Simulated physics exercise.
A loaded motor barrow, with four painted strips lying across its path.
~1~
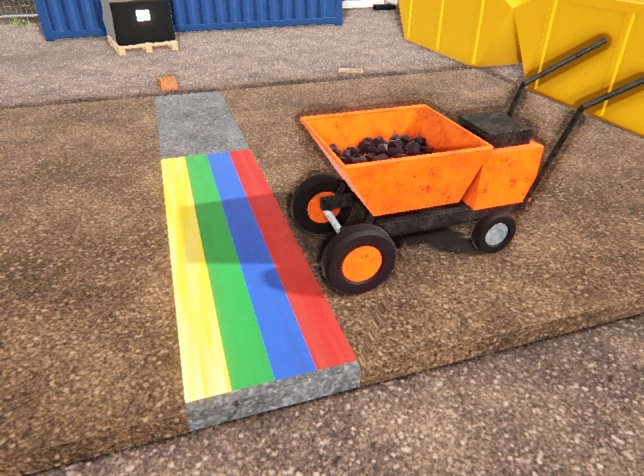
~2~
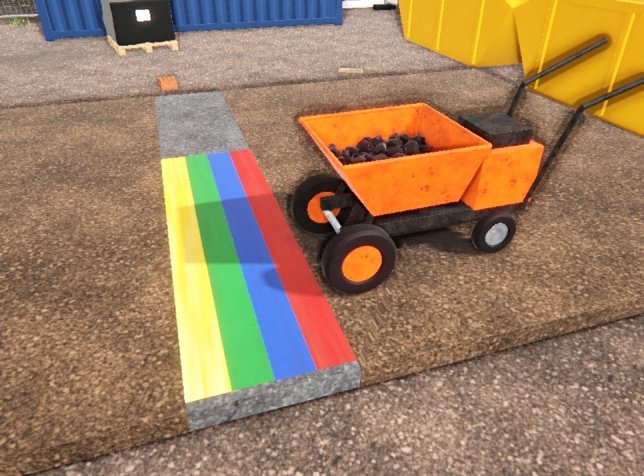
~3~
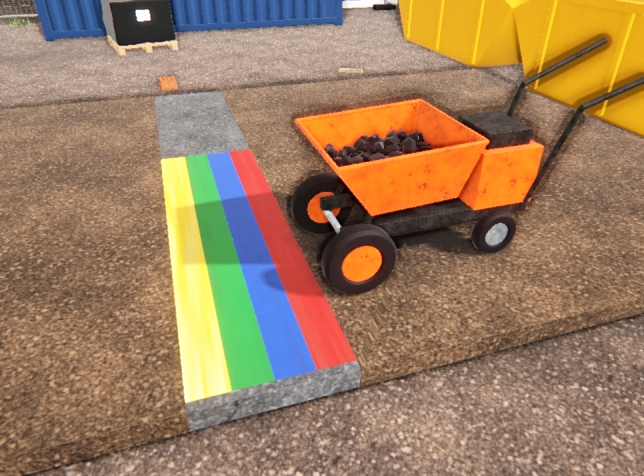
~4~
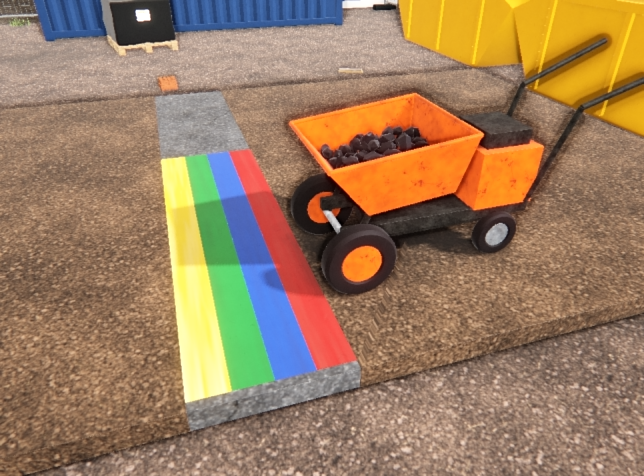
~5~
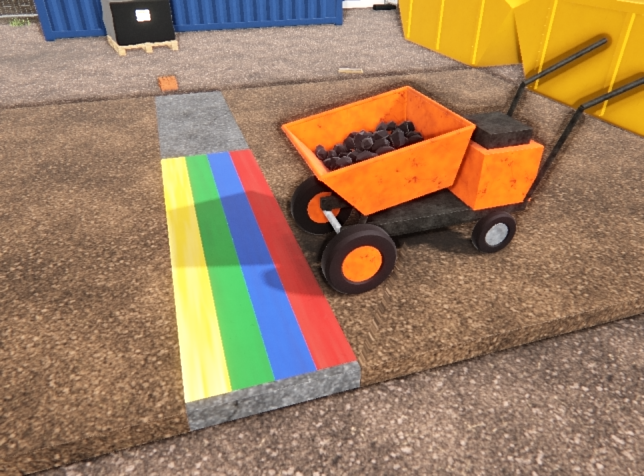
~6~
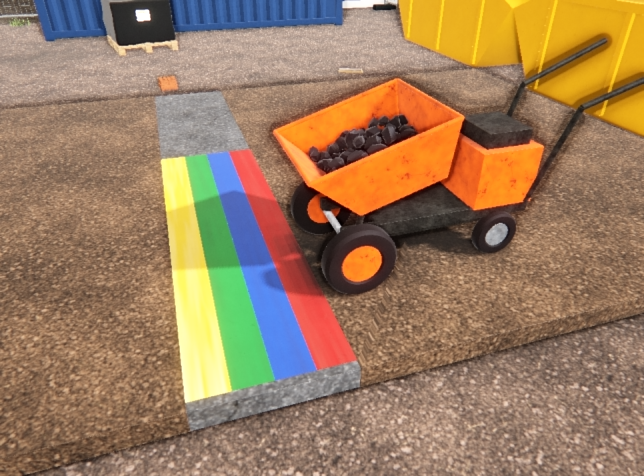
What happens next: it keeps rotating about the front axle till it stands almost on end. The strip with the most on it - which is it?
That is the green strip.
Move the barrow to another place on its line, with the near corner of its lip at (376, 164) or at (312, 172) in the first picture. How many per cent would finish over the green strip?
30 and 20 percent, in that order.
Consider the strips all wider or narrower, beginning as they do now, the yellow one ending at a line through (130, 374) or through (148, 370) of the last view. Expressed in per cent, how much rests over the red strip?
Shares in order: Close to 0 %; close to 0 %.
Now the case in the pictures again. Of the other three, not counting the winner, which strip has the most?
Next in line comes that yellow strip.
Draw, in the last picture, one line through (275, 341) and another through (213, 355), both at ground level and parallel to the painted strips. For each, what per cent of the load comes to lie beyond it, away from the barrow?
I'd say about 80 and about 30 in a hundred.
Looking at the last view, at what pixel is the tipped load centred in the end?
Last view, resting centre - approx. (209, 273).
Shortly afterwards, skip tipped steeply; the whole lot in the skip.
Next, skip tipped right over; all but a few in the skip; a little over the green strip; only a few over the yellow strip.
Some moments later, skip tipped right over; near a quarter in the skip; only a few over the blue strip; near a third over the green strip; near a quarter over the yellow strip; a little off the paint.
In the end, skip tipped right over; near a quarter in the skip; none at all over the red strip; a little over the blue strip; near a third over the green strip; near a quarter over the yellow strip; a little off the paint.
